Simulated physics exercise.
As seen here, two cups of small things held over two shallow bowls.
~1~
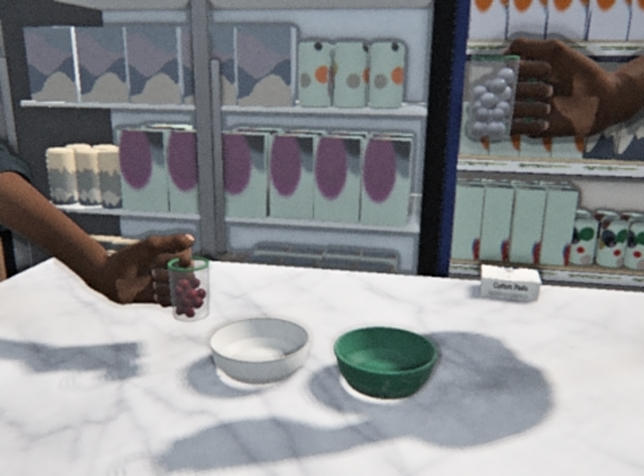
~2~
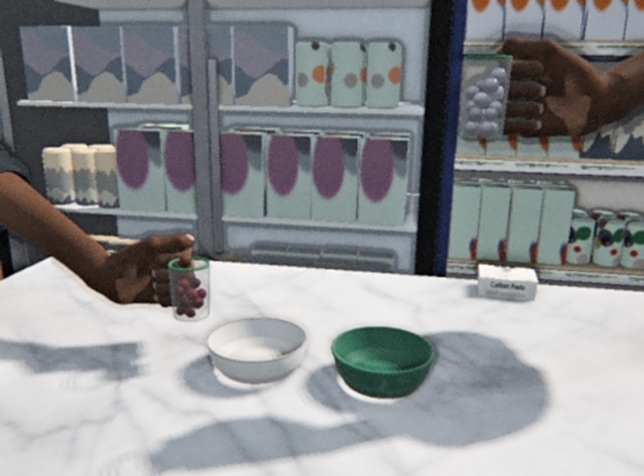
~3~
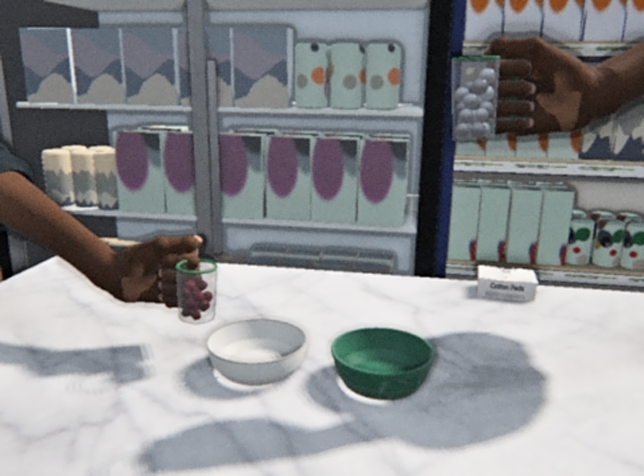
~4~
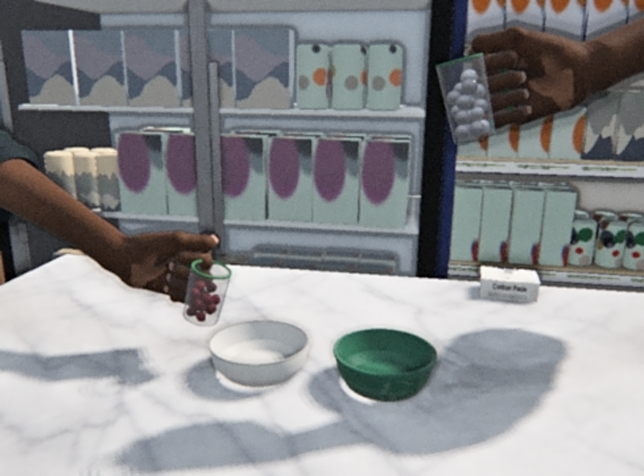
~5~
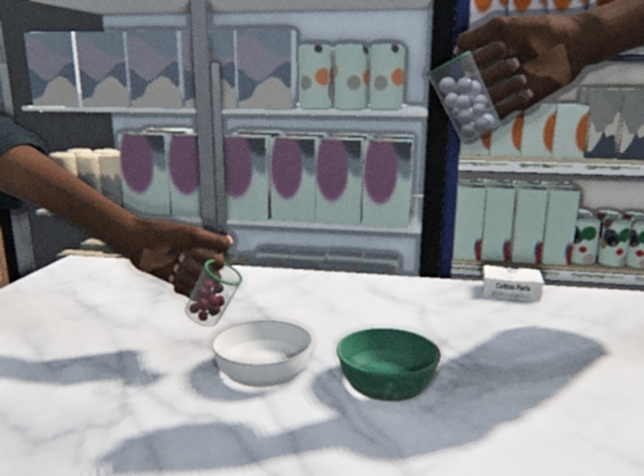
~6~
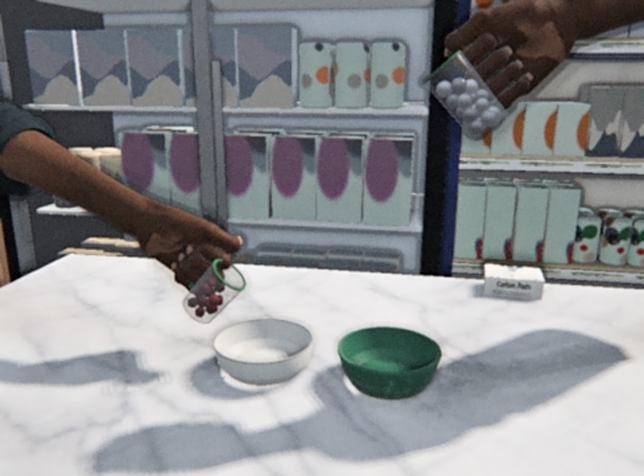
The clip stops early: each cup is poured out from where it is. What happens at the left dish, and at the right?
Left dish: It should manage to retain everything; right dish: It should fail to retain everything.
Then, 0.28 s past the last view, left, all still in the cup; right, all still in the cup.
Then, 0.64 s past the last view, left, all still in the cup; right, all still in the cup.
Then, 1.03 s past the last view, left, nearly all still in the cup, a small part in the air; right, about half still in the cup, a small part in the dish, about half in the air.
Finally, left, all in the dish, none outside the dish; right, about half in the dish, about half outside the dish.
